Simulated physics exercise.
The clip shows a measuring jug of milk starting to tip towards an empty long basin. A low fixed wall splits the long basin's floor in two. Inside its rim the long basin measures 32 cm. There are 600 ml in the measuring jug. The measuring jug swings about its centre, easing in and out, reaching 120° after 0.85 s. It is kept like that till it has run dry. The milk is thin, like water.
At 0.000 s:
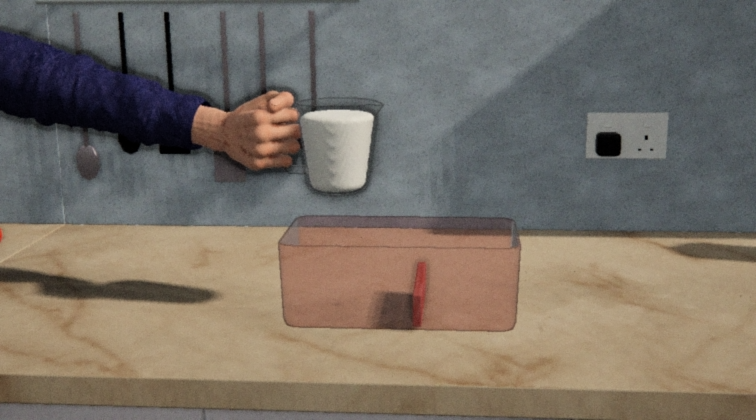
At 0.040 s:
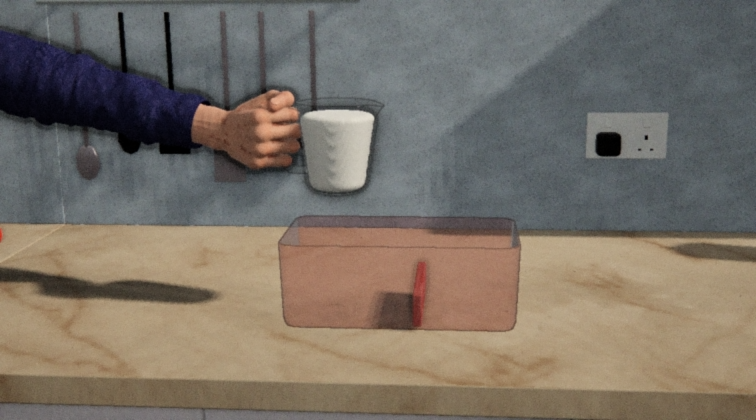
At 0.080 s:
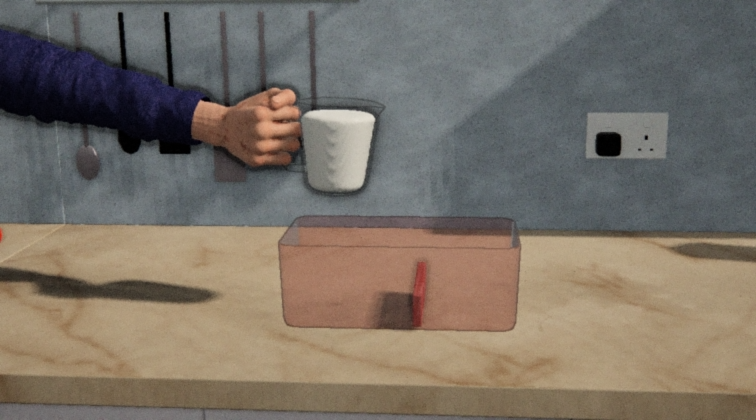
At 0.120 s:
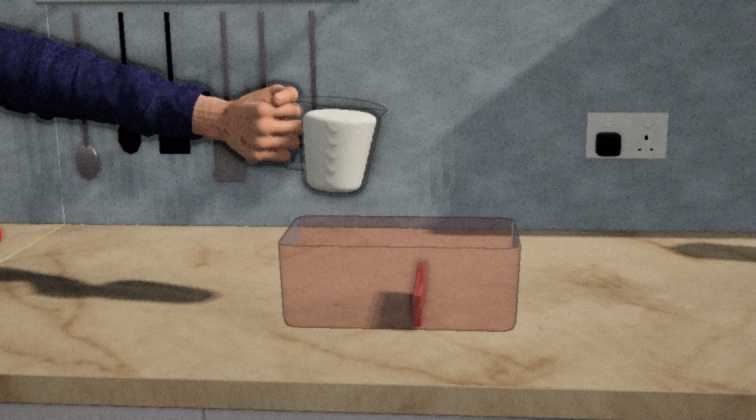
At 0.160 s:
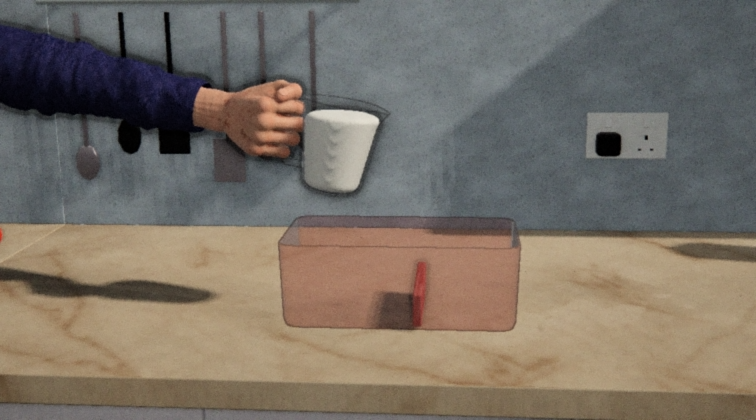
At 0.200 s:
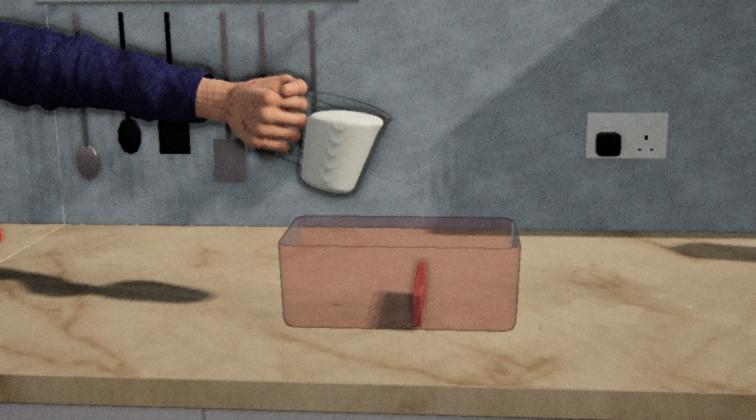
A hand in a dark blue sleeve holds a clear measuring jug of white milk upright above a long, see-through pinkish basin on a marble-patterned counter. The hand then slowly turns the jug, leaning it slightly to the right, while the milk stays inside and the basin remains still.
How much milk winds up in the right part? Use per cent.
The far part has some 56 per cent.
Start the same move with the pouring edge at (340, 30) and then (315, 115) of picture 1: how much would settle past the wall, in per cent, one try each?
First 20, then 5 per cent.
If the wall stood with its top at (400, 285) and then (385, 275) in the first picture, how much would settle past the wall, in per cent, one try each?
In turn about 80 and 95 per cent.
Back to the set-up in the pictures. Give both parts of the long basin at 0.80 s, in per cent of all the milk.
Some 30 per cent left and 56 right.
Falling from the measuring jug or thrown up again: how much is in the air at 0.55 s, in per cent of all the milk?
About 24 per cent.
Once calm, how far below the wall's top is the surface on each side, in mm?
Left about 36 mm, right about 28 mm.
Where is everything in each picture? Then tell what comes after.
Tilt 0°; pouring edge (384, 104); surface from (301, 115) to (375, 115); the long basin's rim runs from (288, 231) to (517, 234); the wall's top is at (420, 279), in the first picture.
Tilt 1°; pouring edge (384, 104); surface from (302, 114) to (375, 115), in the second picture.
Tilt 3°; pouring edge (386, 106); surface from (303, 114) to (375, 116), in the third picture.
Tilt 6°; pouring edge (388, 109); surface from (305, 113) to (377, 117), in the fourth picture.
Tilt 10°; pouring edge (391, 113); surface from (307, 114) to (380, 118), in the fifth picture.
Tilt 16°; pouring edge (393, 118); surface from (309, 116) to (384, 119), in the sixth picture.
Then, 0.55 s in, the tilt is 86° and 63 per cent is still to pour, 0 is left of the wall and 13 right of it.
Then, 0.80 s in, the tilt is 119° and 6 per cent is still to pour, 31 is left of the wall and 56 right of it.
Then, 1.06 s in, the tilt is 120° and 0 per cent is still to pour, 43 is left of the wall and 56 right of it.
Then, 1.35 s in, the tilt is 120° and 0 per cent is still to pour, 43 is left of the wall and 56 right of it.
Finally, 43 per cent lies left of the wall, 56 right of it and 1 outside.
